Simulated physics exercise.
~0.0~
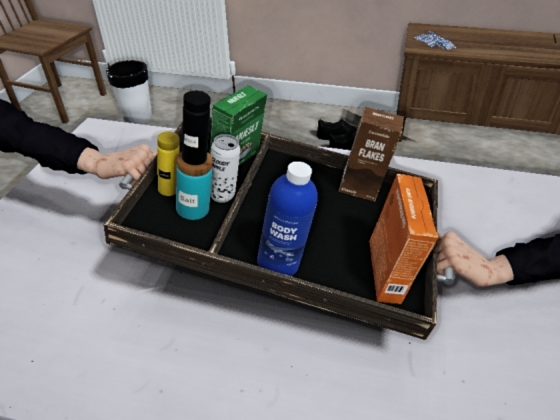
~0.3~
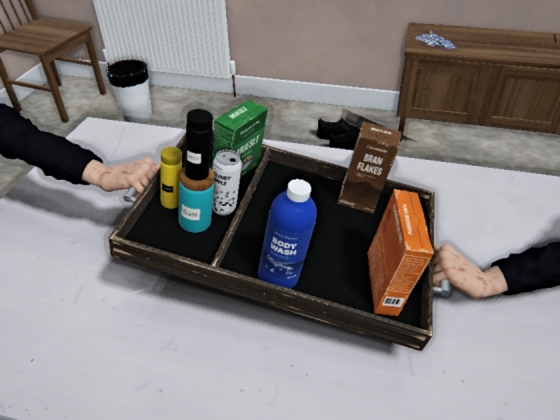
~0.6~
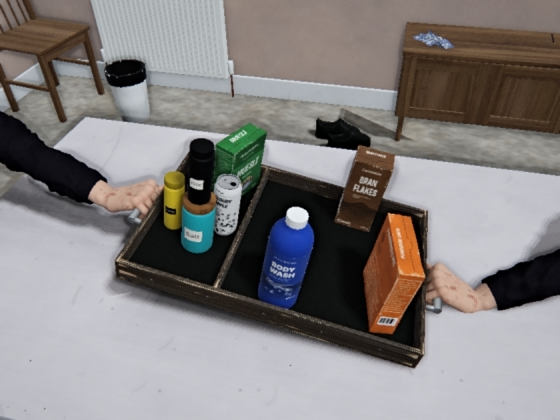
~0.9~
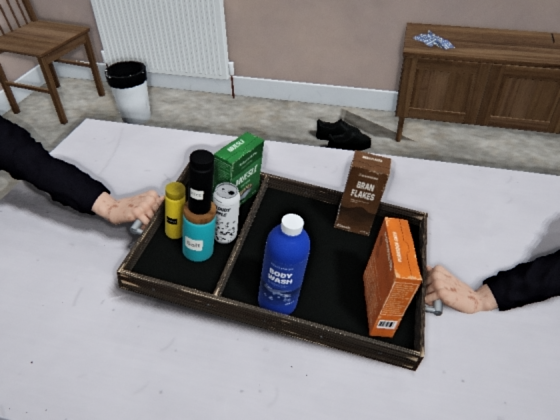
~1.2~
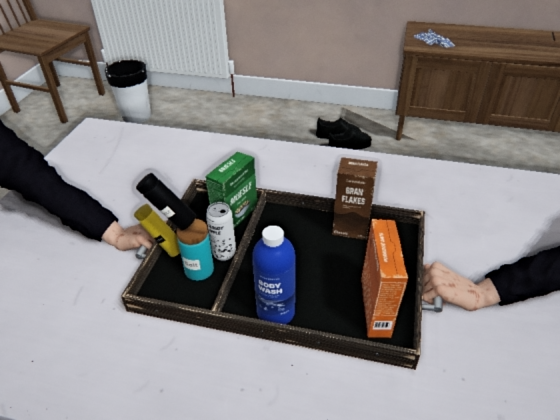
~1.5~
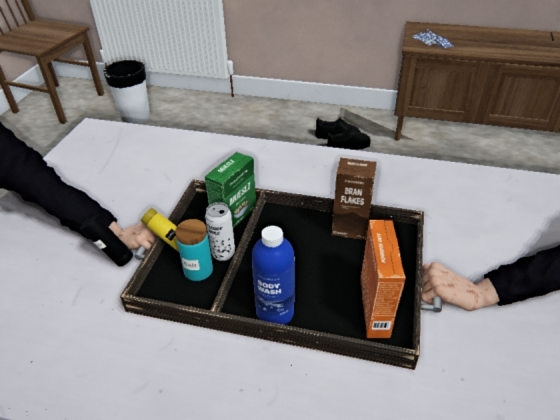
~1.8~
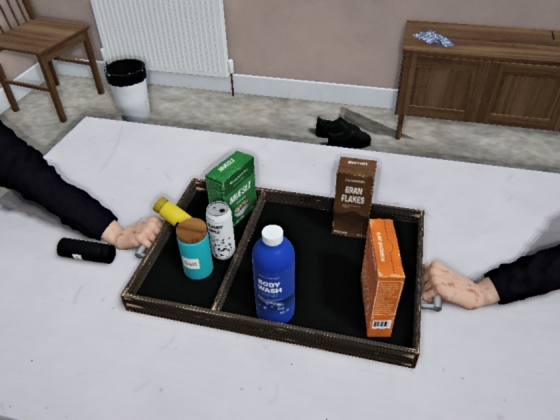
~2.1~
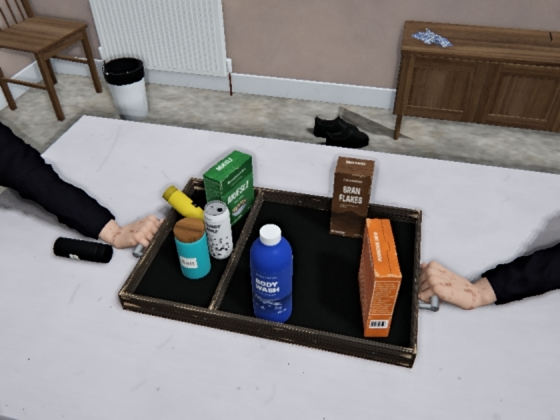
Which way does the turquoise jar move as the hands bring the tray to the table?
The turquoise jar moves down, along with the tray.
